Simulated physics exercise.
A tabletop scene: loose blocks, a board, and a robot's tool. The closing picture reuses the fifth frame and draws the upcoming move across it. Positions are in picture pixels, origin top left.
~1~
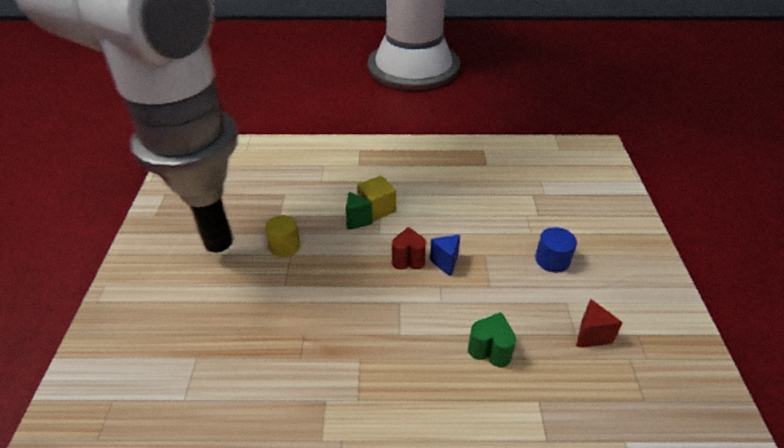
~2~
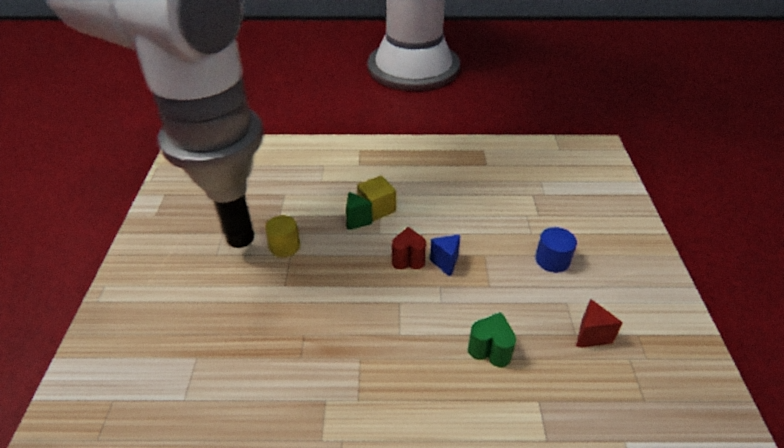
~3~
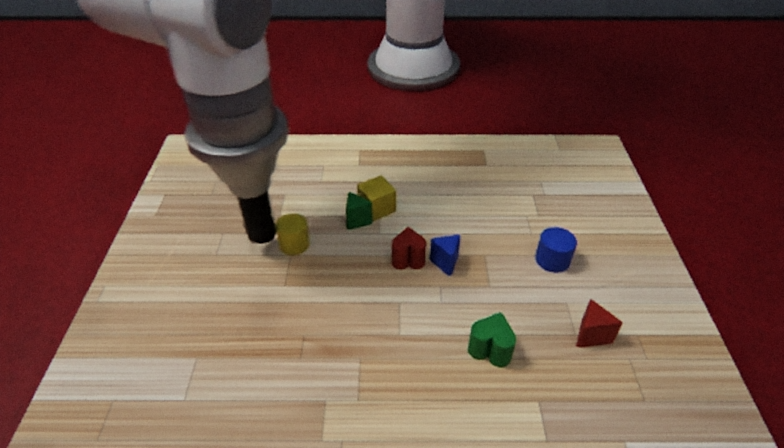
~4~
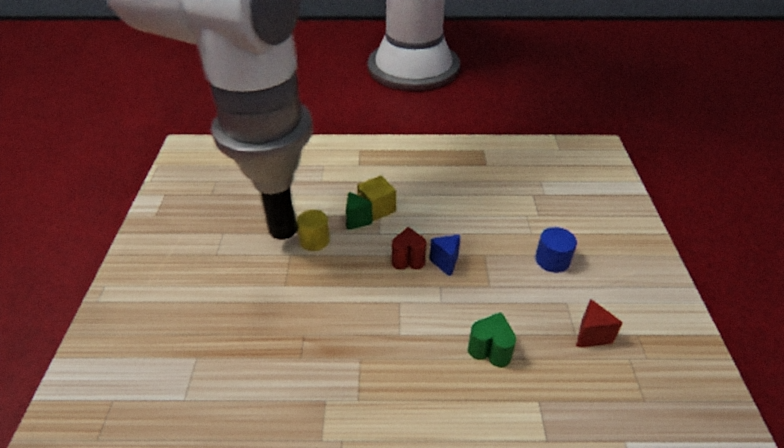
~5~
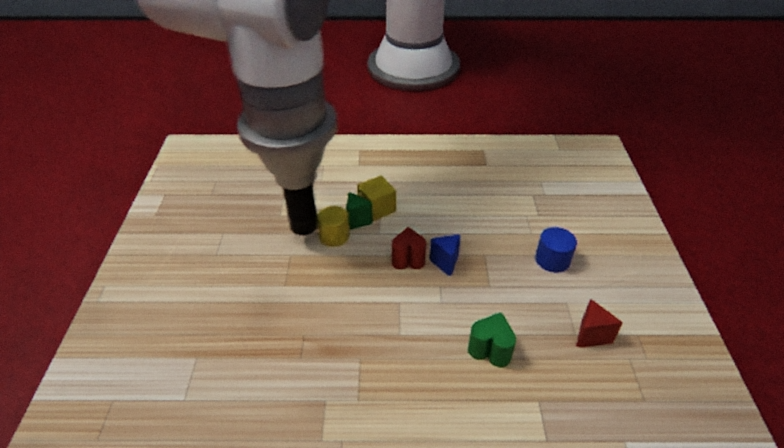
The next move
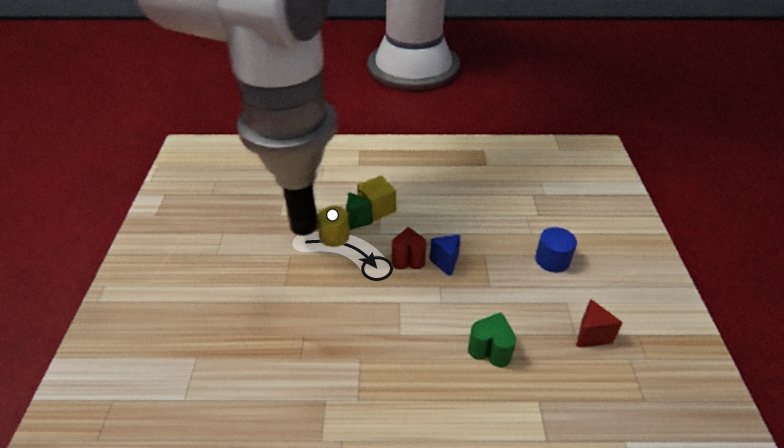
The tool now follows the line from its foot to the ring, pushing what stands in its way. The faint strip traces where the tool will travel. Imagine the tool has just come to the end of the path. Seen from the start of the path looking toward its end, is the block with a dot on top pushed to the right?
No - that is not the case.
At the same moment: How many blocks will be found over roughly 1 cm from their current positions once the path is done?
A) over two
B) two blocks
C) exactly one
My pick is A.
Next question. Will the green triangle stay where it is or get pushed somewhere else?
It travels a centimetre or more.
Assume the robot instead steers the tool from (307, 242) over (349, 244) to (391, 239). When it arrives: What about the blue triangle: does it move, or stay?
By the end it is where it was.
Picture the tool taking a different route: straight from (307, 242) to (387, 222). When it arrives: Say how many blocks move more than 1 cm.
Total: Three-plus.
The drawn path runs from (307, 242) over (335, 242) and (360, 251) to (377, 268); the dot is on the yellow circle.
On the path given first. Halfway along, tool at (347, 230); yellow circle at (375, 216); green triangle at (386, 197), turned 20° anticlockwise; yellow square block at (390, 182), turned 40° anticlockwise.
At the end, tool at (377, 253); yellow circle at (386, 220); green triangle at (388, 197), turned 20° anticlockwise; yellow square block at (390, 182), turned 45° anticlockwise; red heart-shaped block not moved.
